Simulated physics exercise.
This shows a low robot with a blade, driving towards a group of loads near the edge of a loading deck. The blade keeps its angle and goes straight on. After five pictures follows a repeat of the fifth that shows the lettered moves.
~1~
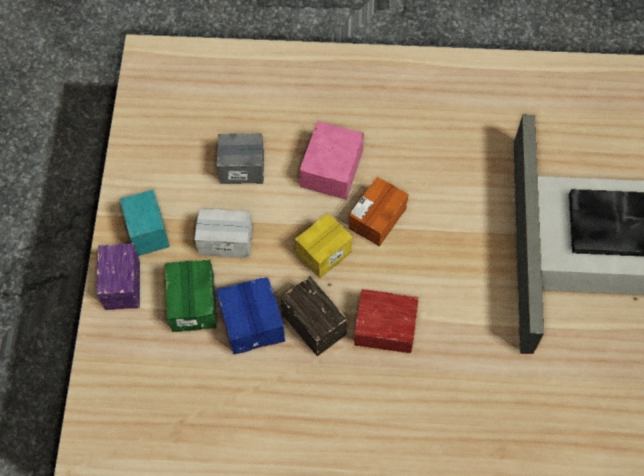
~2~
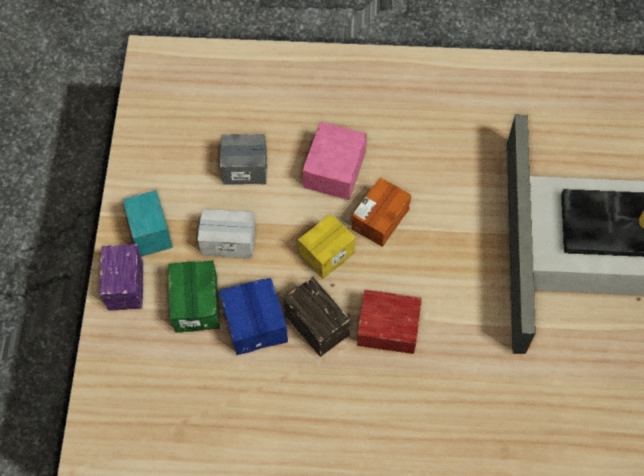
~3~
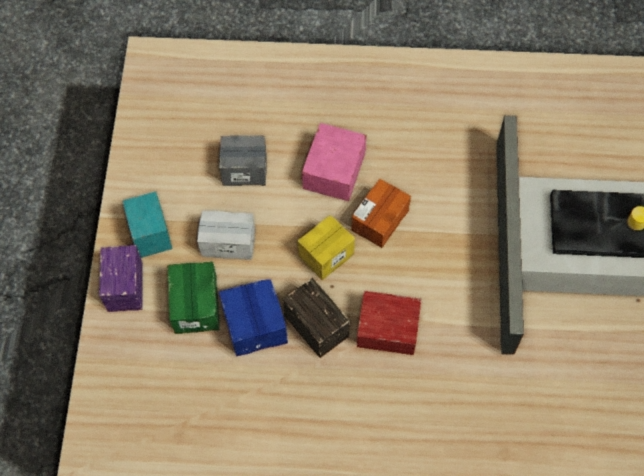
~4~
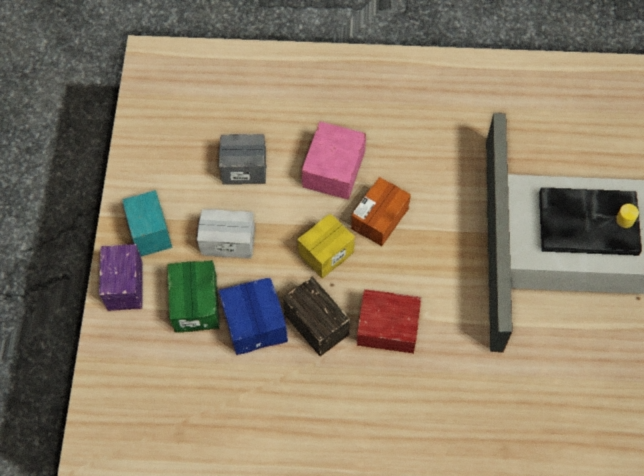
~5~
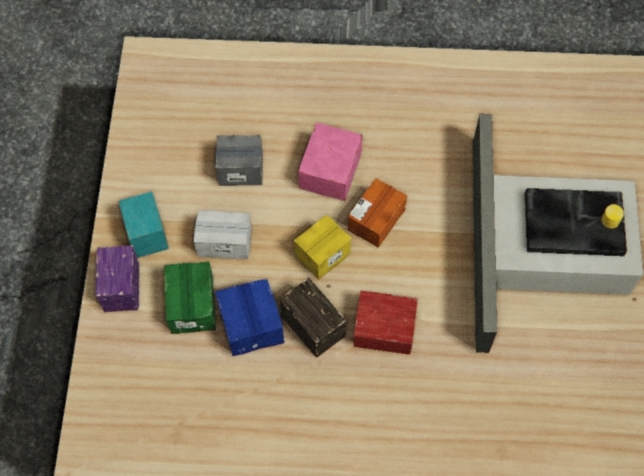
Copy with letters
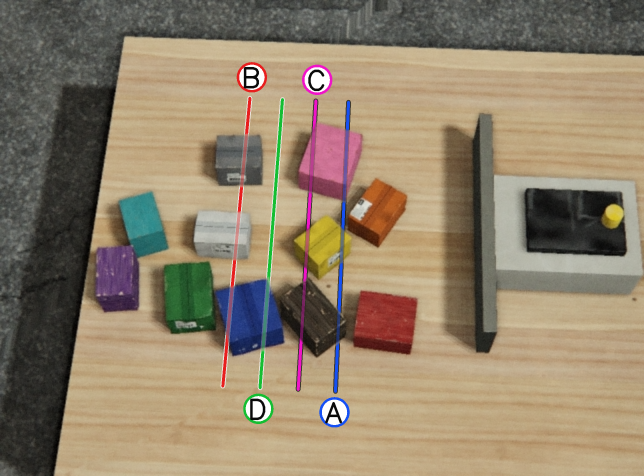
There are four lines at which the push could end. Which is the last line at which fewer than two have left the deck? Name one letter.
D is the last line within the limit.
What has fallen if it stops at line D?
It is the purple crate.
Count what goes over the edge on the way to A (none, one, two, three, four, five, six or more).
By then, none.
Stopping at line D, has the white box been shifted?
Yes.
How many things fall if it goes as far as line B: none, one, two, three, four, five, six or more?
Two.
On the marked copy, A at (342, 237); B at (237, 233); C at (308, 236); D at (272, 234).
With D. Early on, robot (489, 217); red crate (369, 322); black crate (307, 316).
Further on, robot (412, 214); purple crate (112, 279); green box (151, 292).
At the end, robot (355, 212); purple crate over the edge; green box (95, 289); one fallen.
As for the rest, A is within the limit but short; B drops two; C is within the limit but short.
